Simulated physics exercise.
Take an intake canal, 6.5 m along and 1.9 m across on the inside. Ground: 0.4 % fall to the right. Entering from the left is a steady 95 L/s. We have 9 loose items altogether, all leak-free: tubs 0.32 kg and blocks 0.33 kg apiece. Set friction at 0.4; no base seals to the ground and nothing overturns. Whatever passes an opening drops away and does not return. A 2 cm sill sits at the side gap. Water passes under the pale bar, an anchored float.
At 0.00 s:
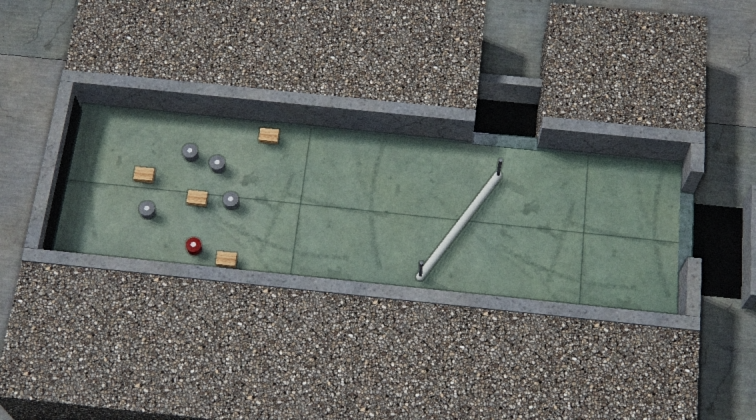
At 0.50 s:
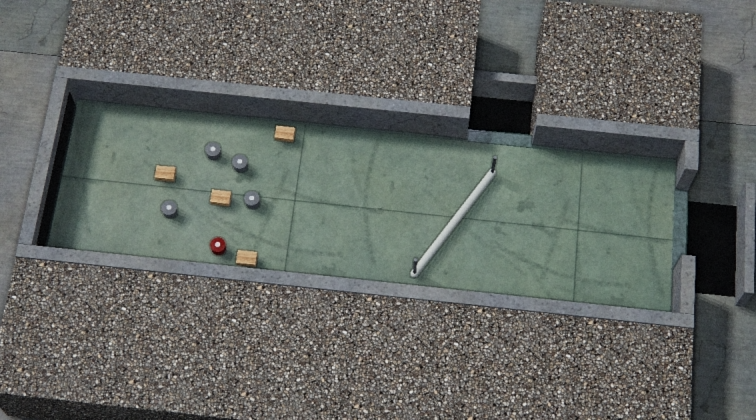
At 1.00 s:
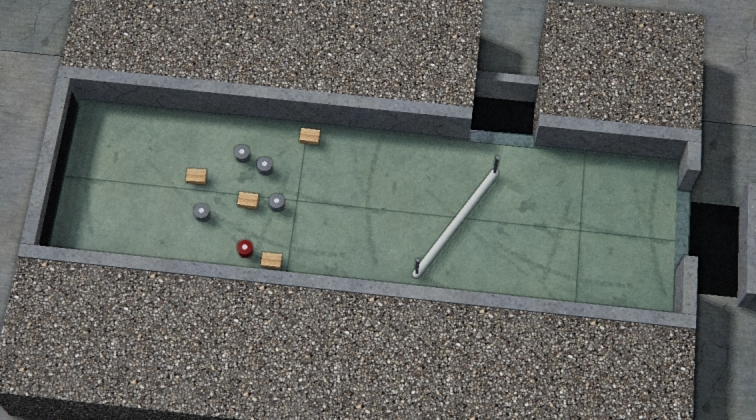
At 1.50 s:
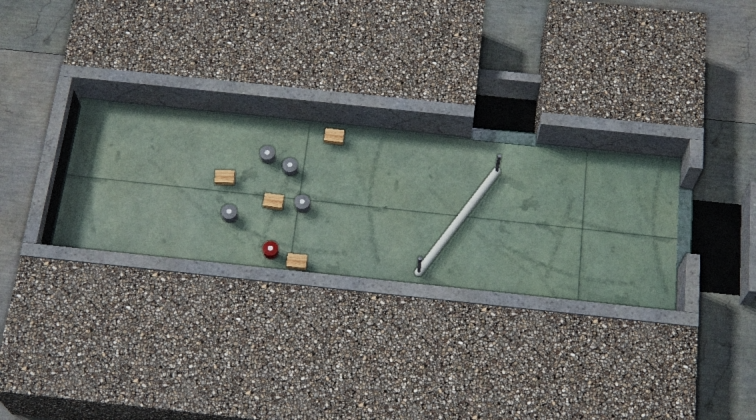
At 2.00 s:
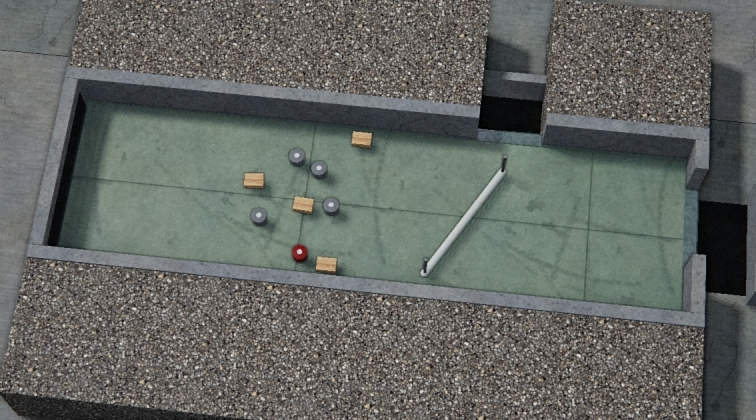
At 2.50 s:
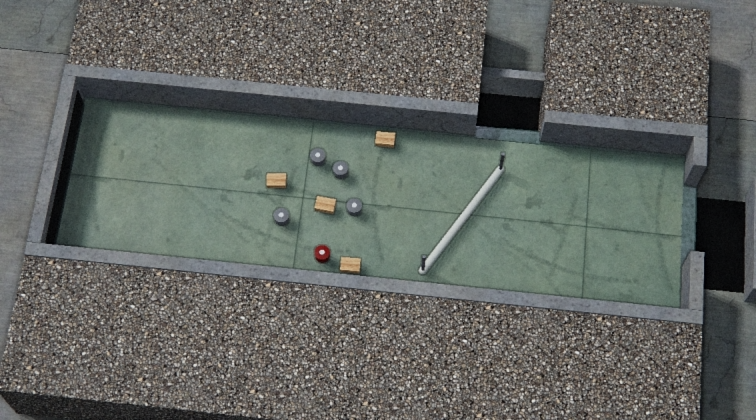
The clip shows a walled channel of shallow, greenish water with a pale slanted bar, where one red tub, four grey tubs and four wooden blocks drift steadily rightward together from the left side, keeping roughly the same arrangement.
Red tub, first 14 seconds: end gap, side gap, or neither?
I would say side gap.
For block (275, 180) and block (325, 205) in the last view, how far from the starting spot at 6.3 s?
Distances, as listed: 300 cm then 250 cm.
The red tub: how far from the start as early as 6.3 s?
It is about 250 cm out of place by then.
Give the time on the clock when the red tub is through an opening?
Estimate: Close to 12.0 s.
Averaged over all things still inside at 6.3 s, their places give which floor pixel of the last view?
At about (459, 207).
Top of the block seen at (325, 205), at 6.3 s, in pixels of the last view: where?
I'd put it somewhere near (459, 204).
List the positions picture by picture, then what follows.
The red tub at (194, 245), afloat; 8 cm deep round most things; 0 of 9 have shifted, in the first frame.
The red tub at (218, 245) floats, 31 cm from its start; about 1260 L in view; 9 of 9 have shifted, in the second frame.
The red tub at (245, 247), afloat, 57 cm from its start; 10 cm deep round most things; 9 of 9 have shifted, in the third frame.
The red tub at (270, 248), afloat, 82 cm from its start; 10 cm deep round most things; 9 of 9 have shifted, in the fourth frame.
The red tub at (300, 252), afloat, 106 cm from its start; 10 cm deep round most things; 9 of 9 have shifted, in the fifth frame.
The red tub at (322, 252), afloat, 131 cm from its start; 10 cm deep round most things; 9 of 9 have shifted, in the sixth frame.
After 3.5 s the red tub is near (370, 257), 1.8 m from its start, afloat; 0 of 9 are out; 9 afloat.
After 6.3 s the red tub is near (433, 235), 2.4 m from its start, afloat; 1 of 9 are out; 8 afloat.
After 10.0 s the red tub is near (478, 177), 3.0 m from its start, afloat; 5 of 9 are out; 4 afloat.
After 14.0 s the red tub has gone out by the side gap; 8 of 9 are out; 1 afloat.
